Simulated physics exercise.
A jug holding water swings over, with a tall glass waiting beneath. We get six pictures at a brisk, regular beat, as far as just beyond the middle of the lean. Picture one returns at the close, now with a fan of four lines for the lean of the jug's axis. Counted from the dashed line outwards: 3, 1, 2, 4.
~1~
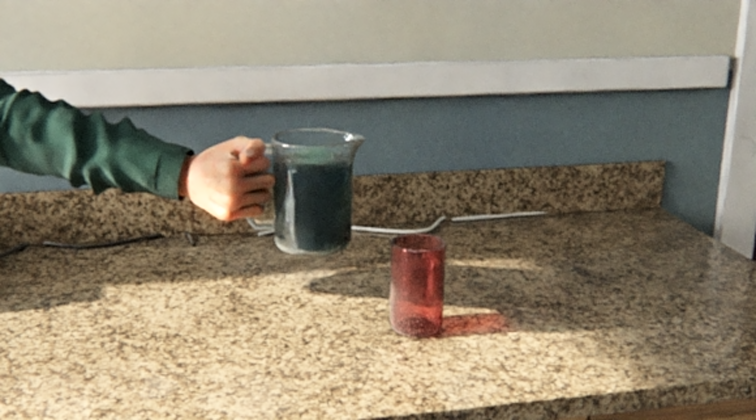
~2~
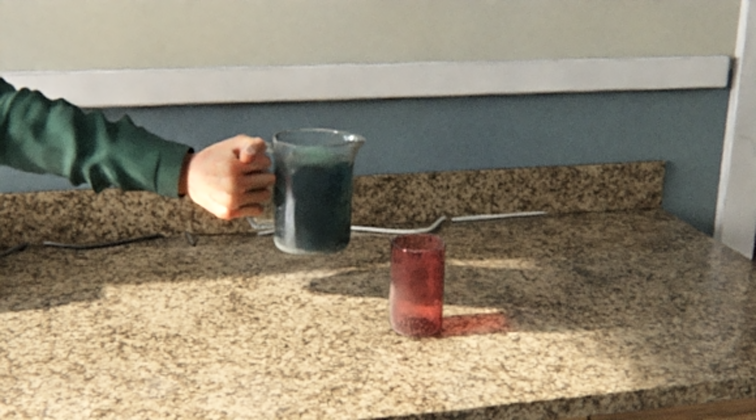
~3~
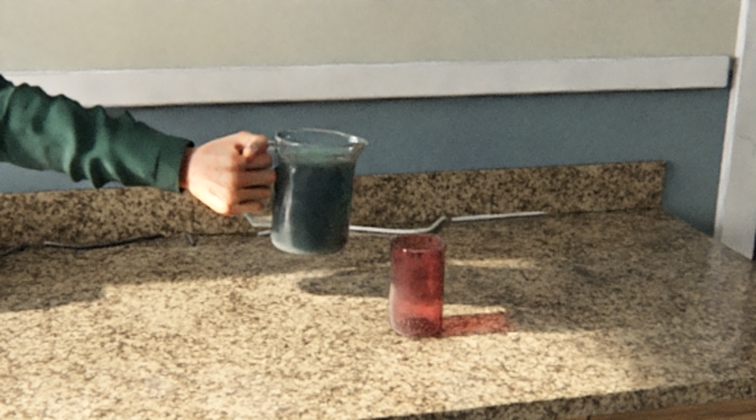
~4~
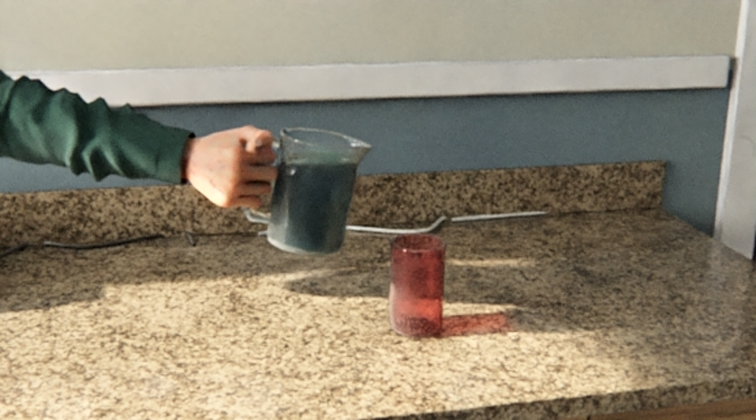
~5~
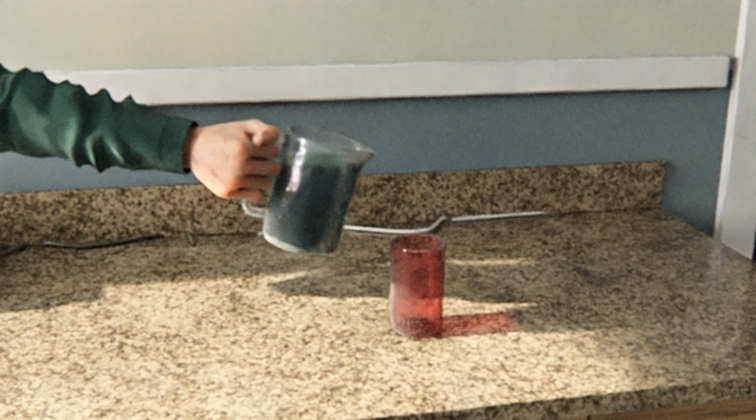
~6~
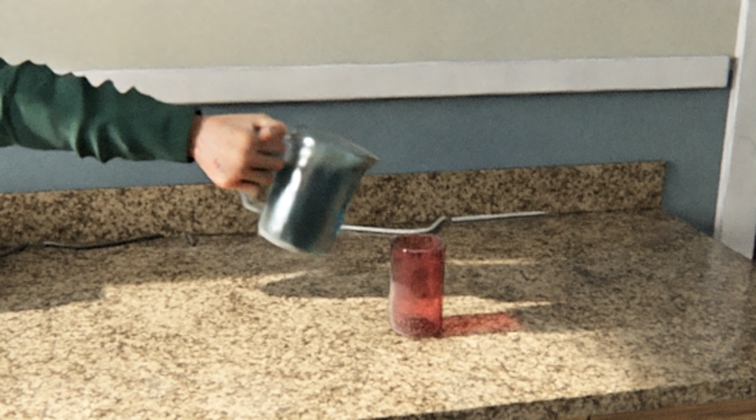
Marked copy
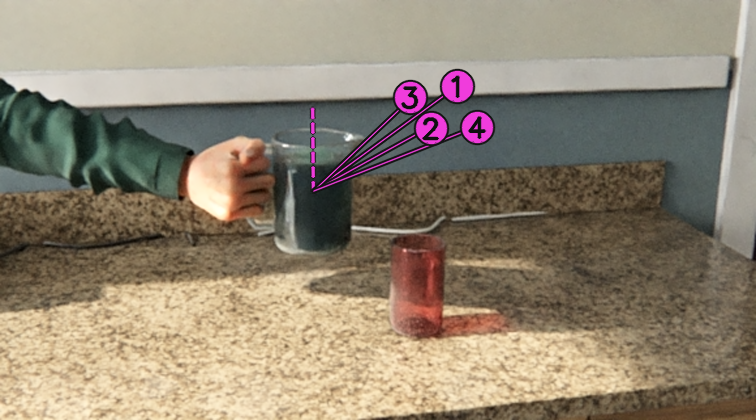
The clip shows a hand in a green sleeve holding a glass jug of dark liquid above a speckled counter, near a red glass. The jug starts upright, then tilts gradually to the right, with nothing leaving it.
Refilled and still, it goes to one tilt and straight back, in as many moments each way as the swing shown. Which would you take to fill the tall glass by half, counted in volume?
Use line 1.
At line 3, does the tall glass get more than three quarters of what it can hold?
No.
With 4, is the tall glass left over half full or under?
Over half.
On the marked copy, 1 at (443, 95); 2 at (415, 134); 3 at (398, 110); 4 at (461, 132).
Choosing 1, the tall glass ends with about 48 % of what it can hold.
Choosing 2, the tall glass ends with about 71 % of what it can hold.
Choosing 3, the tall glass ends with about 31 % of what it can hold.
Choosing 4, the tall glass ends with about 92 % of what it can hold; 4 % of the water is spilt.
